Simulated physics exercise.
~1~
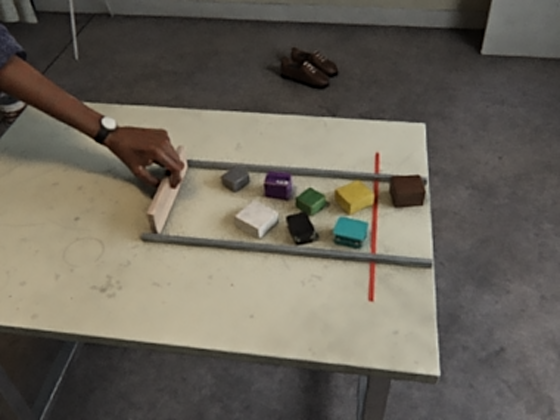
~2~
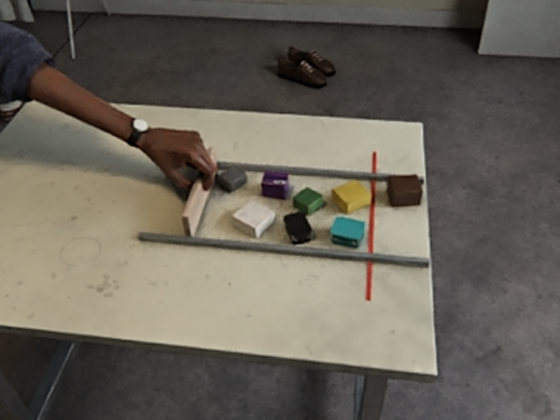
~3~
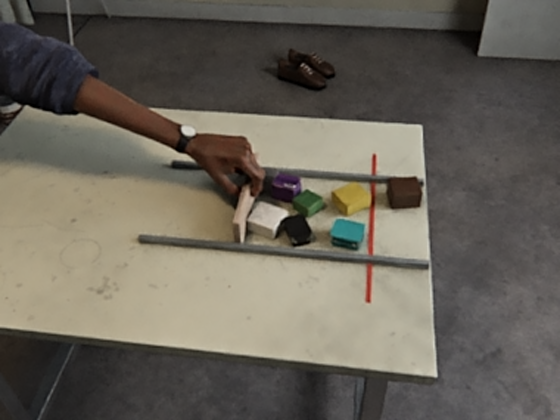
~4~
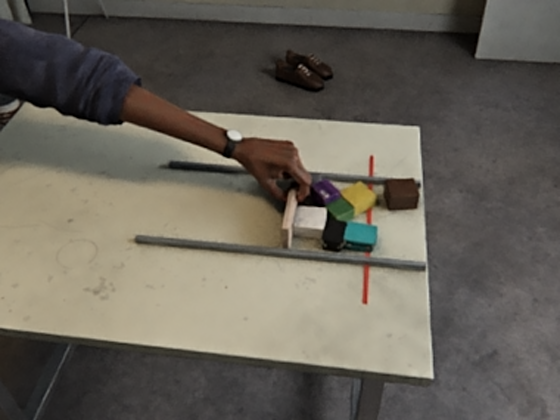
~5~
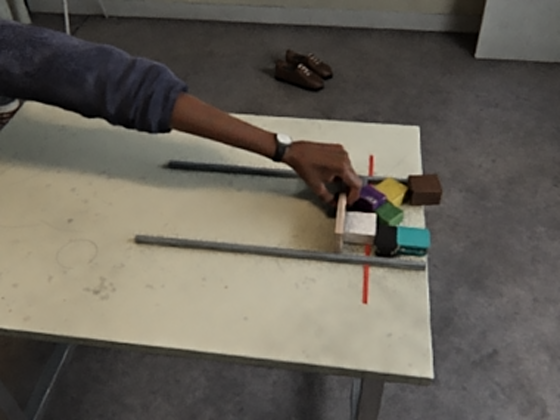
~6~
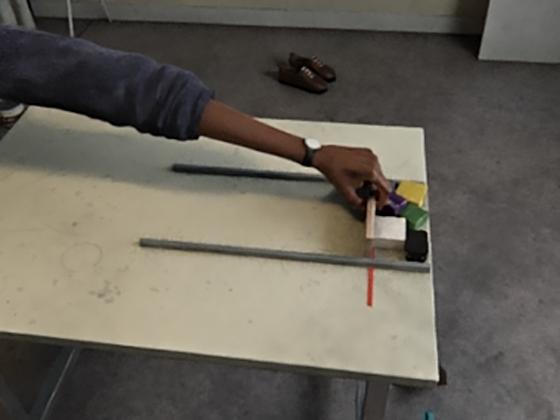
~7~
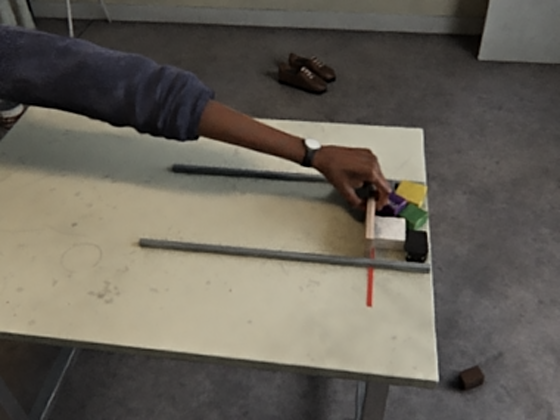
A hand slides a board right to the red tape, pushing two blocks off the table.
